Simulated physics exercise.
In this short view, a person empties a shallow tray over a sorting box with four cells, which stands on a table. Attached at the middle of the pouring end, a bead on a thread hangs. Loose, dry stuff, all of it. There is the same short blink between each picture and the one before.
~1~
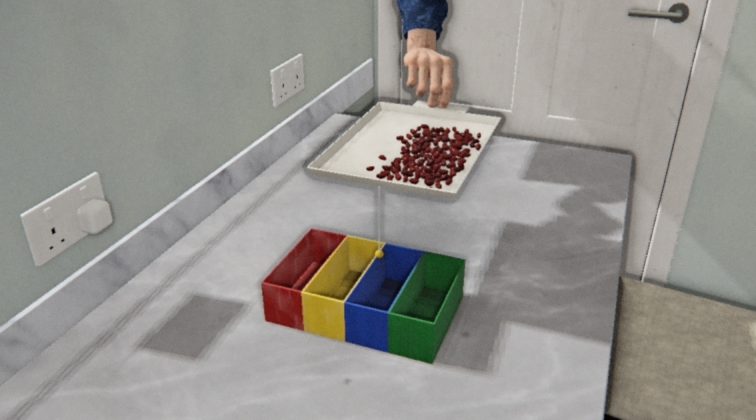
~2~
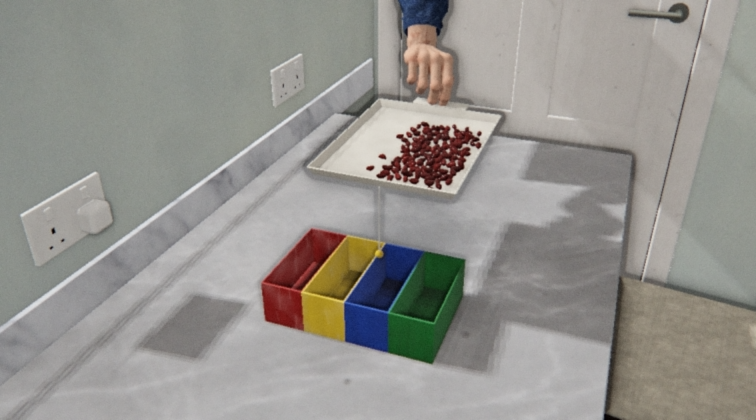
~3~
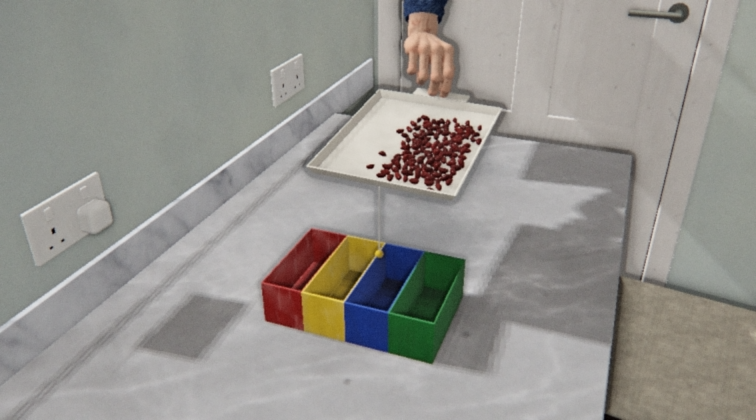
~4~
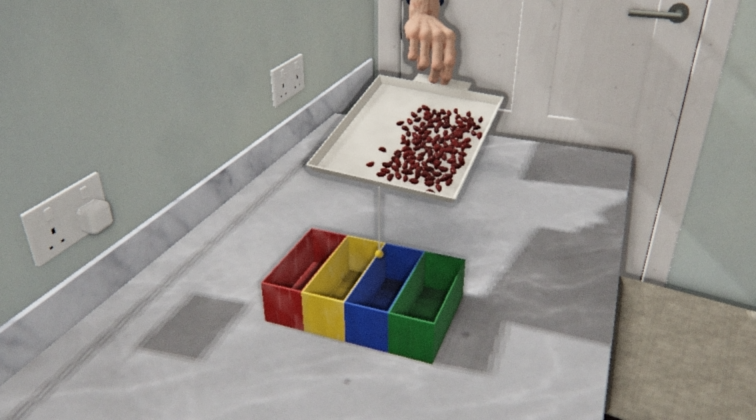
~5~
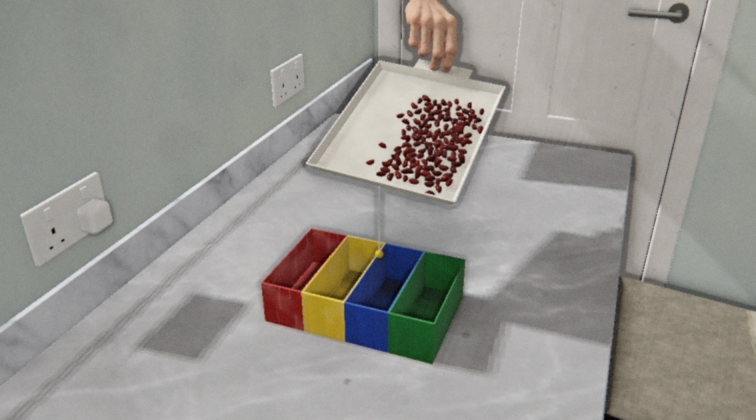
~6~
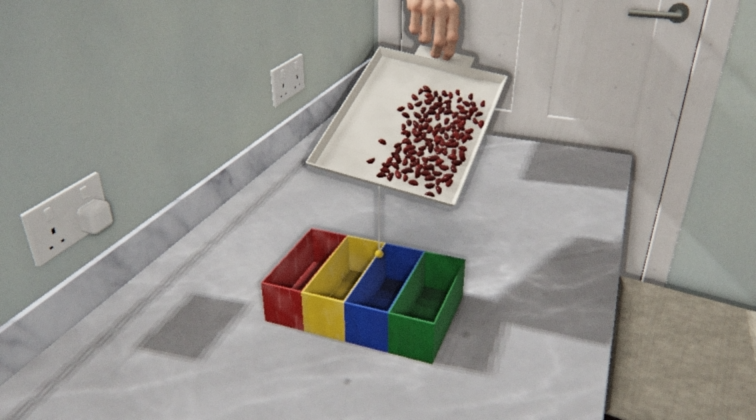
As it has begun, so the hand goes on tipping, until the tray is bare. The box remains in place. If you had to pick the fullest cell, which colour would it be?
It would be green.
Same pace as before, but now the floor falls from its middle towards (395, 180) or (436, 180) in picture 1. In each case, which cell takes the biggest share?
Try 1 - the cell in green / try 2 - that green cell.
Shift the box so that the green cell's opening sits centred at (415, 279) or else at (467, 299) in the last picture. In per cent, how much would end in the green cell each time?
You'd get 40 in a hundred first and 30 in a hundred after that.
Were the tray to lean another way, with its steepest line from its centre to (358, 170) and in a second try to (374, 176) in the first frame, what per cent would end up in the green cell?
That comes to 0 per cent the first time and 10 per cent the second.
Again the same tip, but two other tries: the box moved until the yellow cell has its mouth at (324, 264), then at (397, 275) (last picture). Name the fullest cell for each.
Result 1: That green cell; result 2: Blue.
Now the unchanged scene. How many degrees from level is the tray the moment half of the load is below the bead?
Around 80° at that moment.
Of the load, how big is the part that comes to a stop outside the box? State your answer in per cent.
I'd say roughly 30 per cent of the load.
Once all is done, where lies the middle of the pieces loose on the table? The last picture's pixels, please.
Close to (480, 351).
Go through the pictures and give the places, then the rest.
In the first frame, corners of the pouring end at (313, 166) and (452, 190), level; middle of the load at (437, 155), kidney beans; bead on its thread at (379, 254); red cell at (283, 303); yellow cell at (324, 313); blue cell at (366, 323); green cell at (411, 334).
In the second frame, corners of the pouring end at (313, 166) and (452, 190), level; middle of the load at (437, 154).
In the third frame, corners of the pouring end at (313, 165) and (452, 192), tipped barely, lowest at the right corner; middle of the load at (437, 151).
In the fourth frame, corners of the pouring end at (313, 163) and (452, 195), tipped a little, lowest at the right corner; middle of the load at (437, 147).
In the fifth frame, corners of the pouring end at (313, 162) and (452, 197), tipped clearly, lowest at the right corner; middle of the load at (438, 142).
In the sixth frame, corners of the pouring end at (313, 160) and (452, 200), tipped clearly, lowest at the right corner; middle of the load at (438, 138); red cell at (283, 303); yellow cell at (324, 313); blue cell at (366, 323); green cell at (411, 334).
Soon, tray tipped steeply; about two thirds on the tray; a stray few in the blue cell; a stray few in the green cell; about a quarter falling or outside the box.
A while on, tray tipped past a quarter turn; about half in the green cell; about a quarter in the blue cell; a stray few in the yellow cell; about a third falling or outside the box.
Towards the end, tray tipped past a quarter turn; about half in the green cell; about a quarter in the blue cell; a stray few in the yellow cell; about a quarter falling or outside the box.
Finally, tray tipped past a quarter turn; about half in the green cell; about a quarter in the blue cell; a stray few in the yellow cell; none in the red cell; about a quarter outside the box.
